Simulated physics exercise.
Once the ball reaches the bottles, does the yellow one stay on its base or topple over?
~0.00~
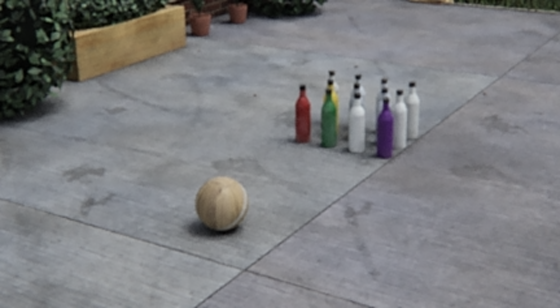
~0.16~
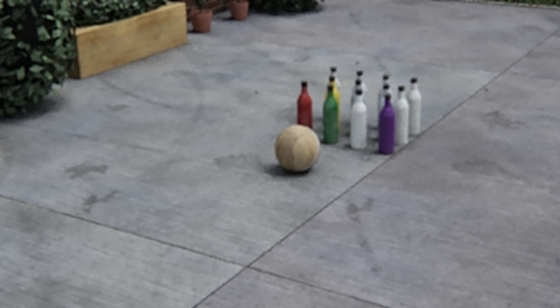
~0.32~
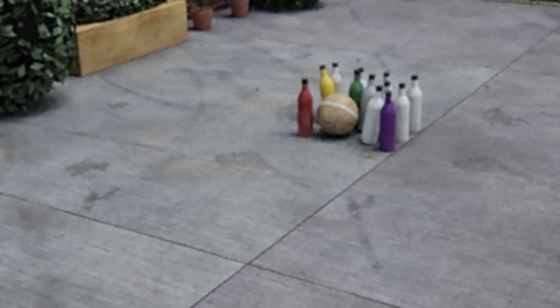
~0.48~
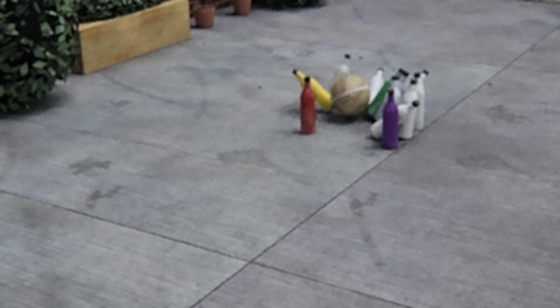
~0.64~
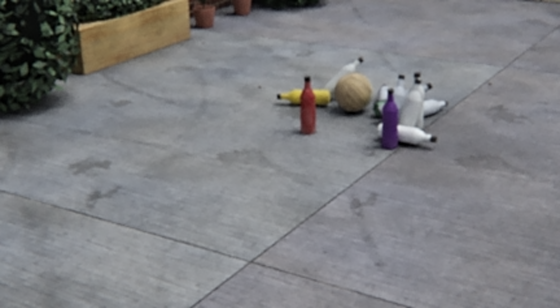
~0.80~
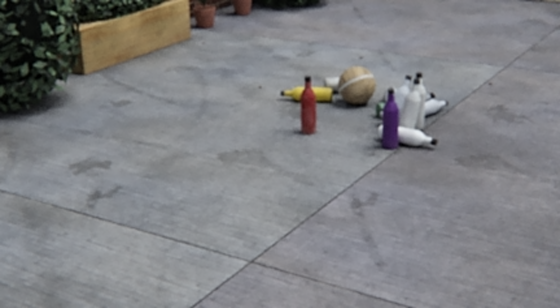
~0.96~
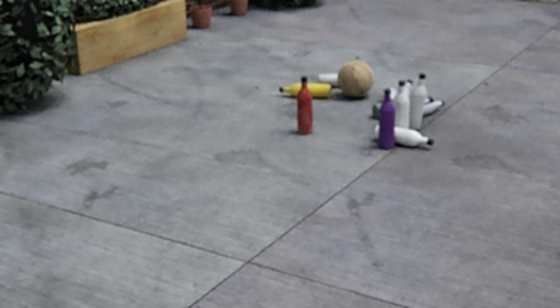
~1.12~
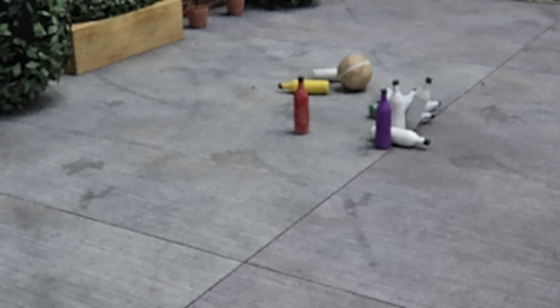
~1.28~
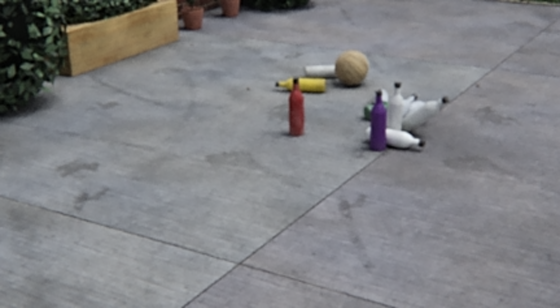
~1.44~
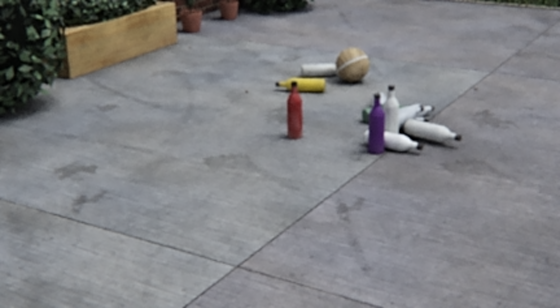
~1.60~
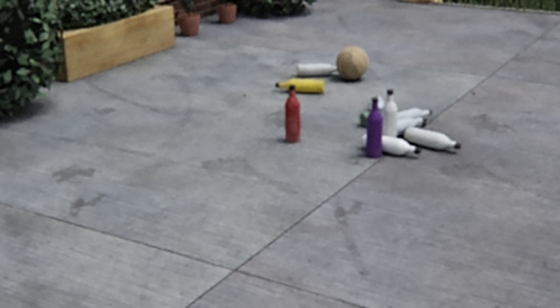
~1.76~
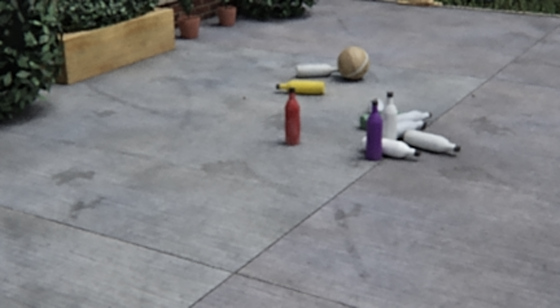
The yellow bottle topples over. It tips to the left as the ball pushes through the group and ends up flat on the paving.
